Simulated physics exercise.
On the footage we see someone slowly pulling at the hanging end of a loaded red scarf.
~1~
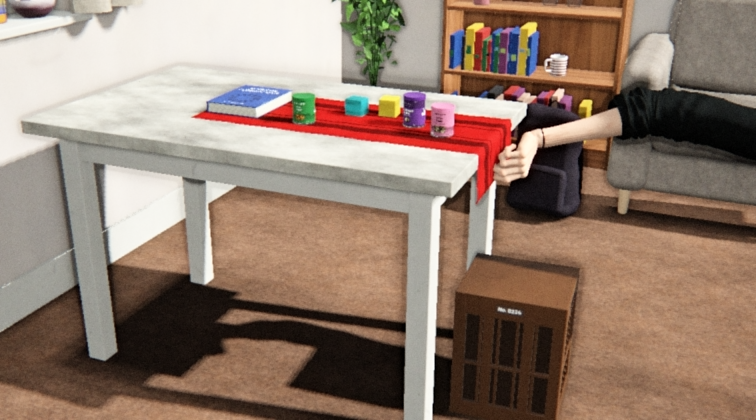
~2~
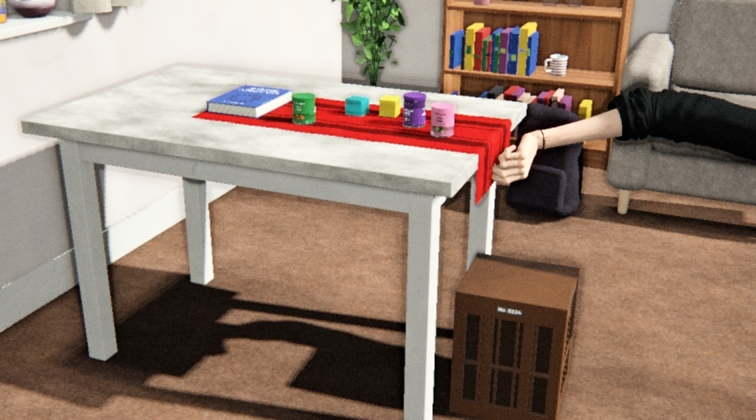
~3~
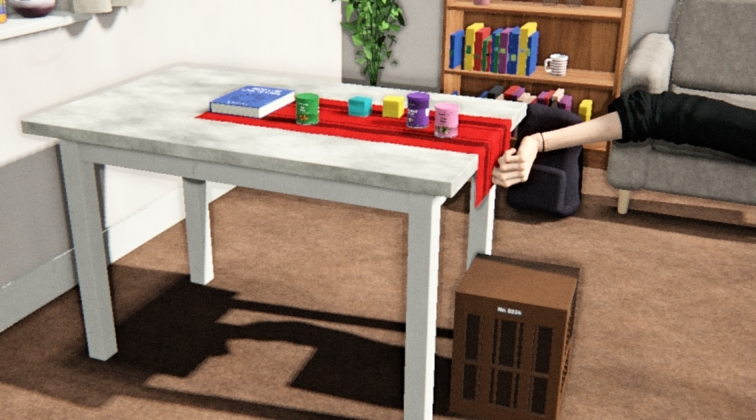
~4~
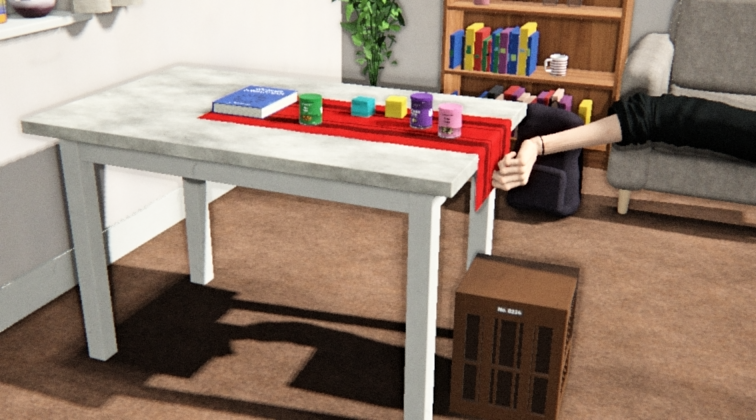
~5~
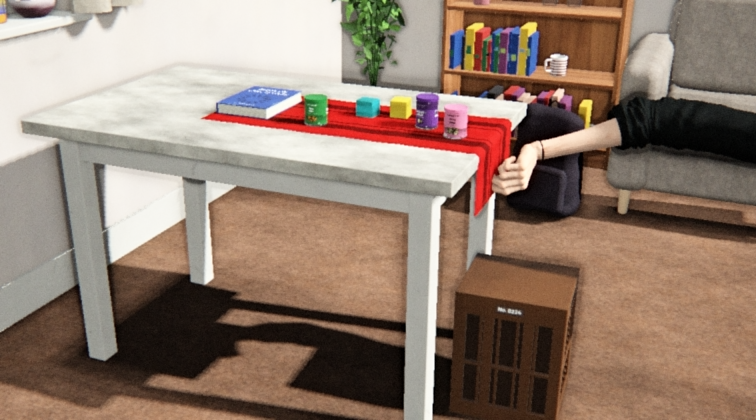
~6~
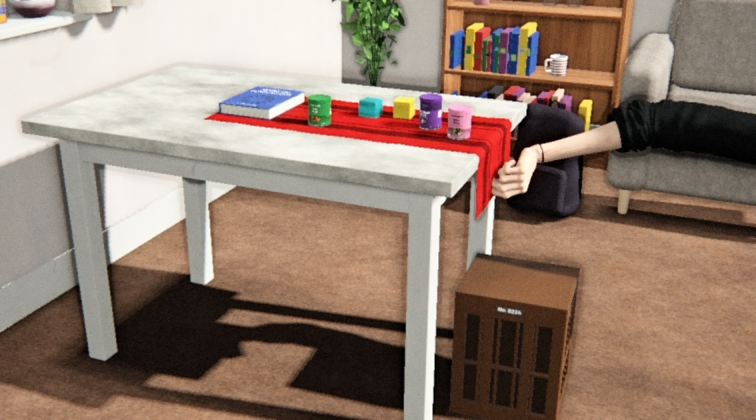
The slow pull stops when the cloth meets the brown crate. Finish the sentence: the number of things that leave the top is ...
It is two.
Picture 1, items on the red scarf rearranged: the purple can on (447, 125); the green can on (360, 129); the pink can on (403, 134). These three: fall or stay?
Result - purple can: Down; green can: Still up; pink can: Down.
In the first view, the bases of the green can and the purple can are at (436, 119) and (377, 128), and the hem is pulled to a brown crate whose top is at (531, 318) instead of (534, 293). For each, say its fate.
As for the green can, it leaves the top; as for the purple can, it leaves the top.
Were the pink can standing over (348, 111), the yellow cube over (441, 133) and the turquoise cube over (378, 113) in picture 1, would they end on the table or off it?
Result - pink can still up, yellow cube down, turquoise cube still up.
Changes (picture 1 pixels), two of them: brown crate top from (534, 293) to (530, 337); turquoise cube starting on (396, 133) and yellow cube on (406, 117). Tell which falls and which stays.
The turquoise cube ends up off the top and the yellow cube ends up off the top.
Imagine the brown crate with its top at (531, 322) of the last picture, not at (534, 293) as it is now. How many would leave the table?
Over the edge go 3.
A little later, hem near (492, 226); all still up.
Next, hem near (491, 256); pink can and purple can gone.
When it is over, hem on the crate; pink can and purple can gone. It carries off two.
